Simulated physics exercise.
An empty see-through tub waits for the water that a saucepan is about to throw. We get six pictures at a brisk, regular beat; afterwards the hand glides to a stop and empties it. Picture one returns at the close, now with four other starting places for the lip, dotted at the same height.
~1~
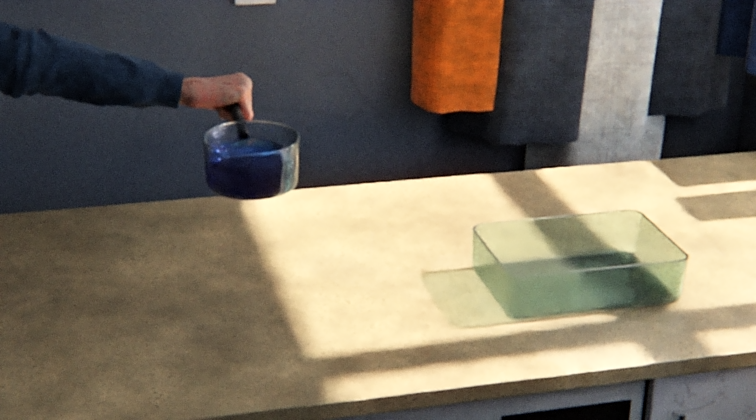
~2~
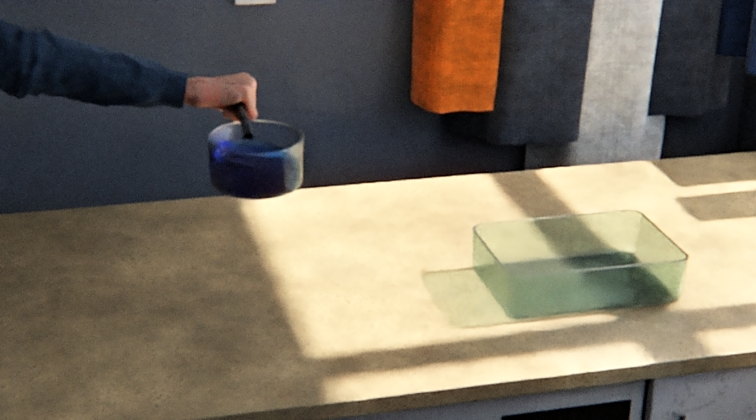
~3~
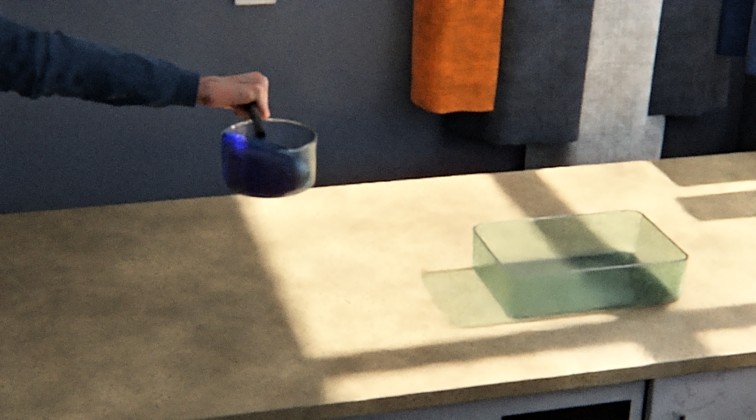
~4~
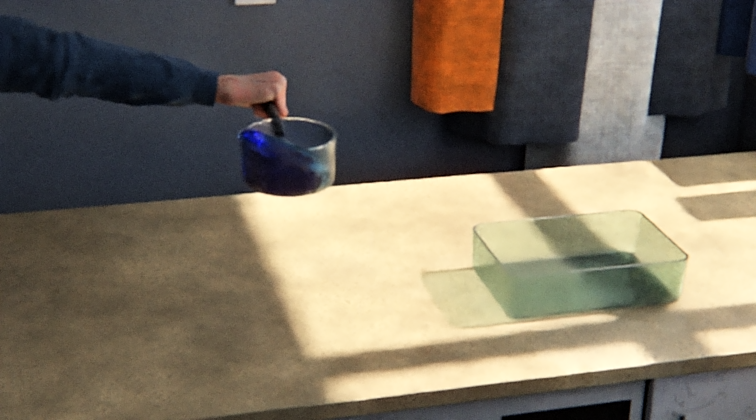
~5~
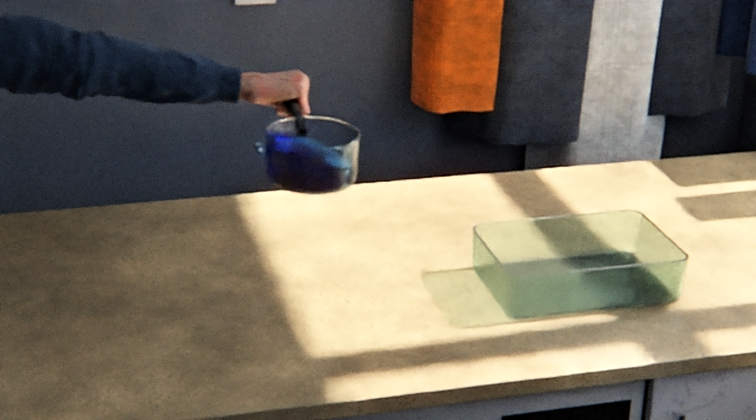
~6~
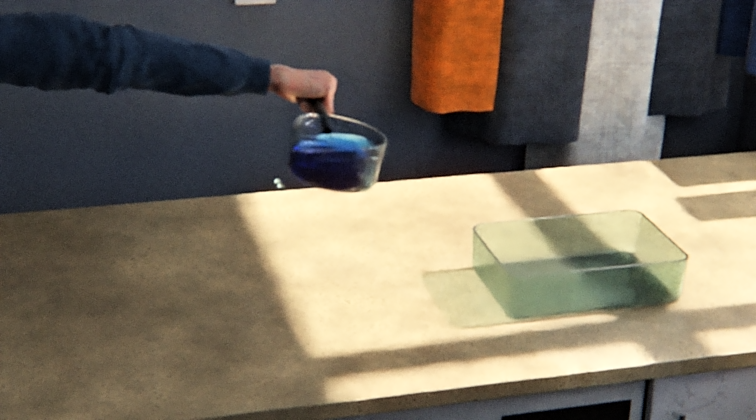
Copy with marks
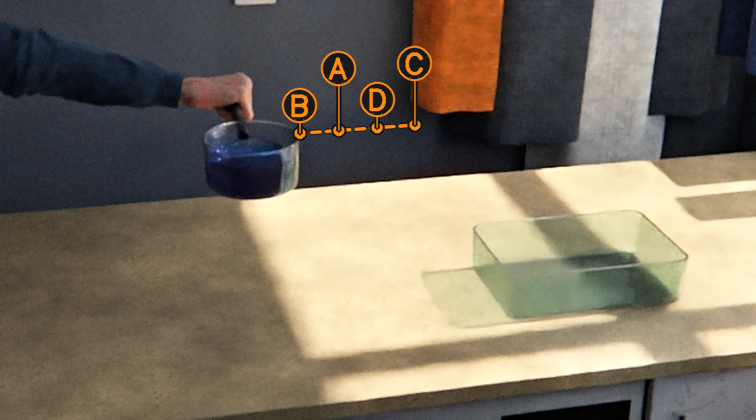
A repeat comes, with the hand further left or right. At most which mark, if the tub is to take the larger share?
The answer is spot A.
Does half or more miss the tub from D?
No, that is safe.
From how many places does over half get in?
Three.
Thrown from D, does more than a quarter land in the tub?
Yes.
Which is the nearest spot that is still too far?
Spot B.
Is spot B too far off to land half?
Yes, that goes wrong.
On the marked copy, A at (338, 130); B at (299, 133); C at (414, 125); D at (377, 127).
Choosing A, about 62 % lands in the tub, 29 % falls short and 9 % goes beside or beyond.
Choosing B, about 35 % lands in the tub, 60 % falls short and 6 % goes beside or beyond.
Choosing C, about 78 % lands in the tub, 3 % falls short and 19 % goes beside or beyond.
Choosing D, about 80 % lands in the tub, 7 % falls short and 12 % goes beside or beyond.
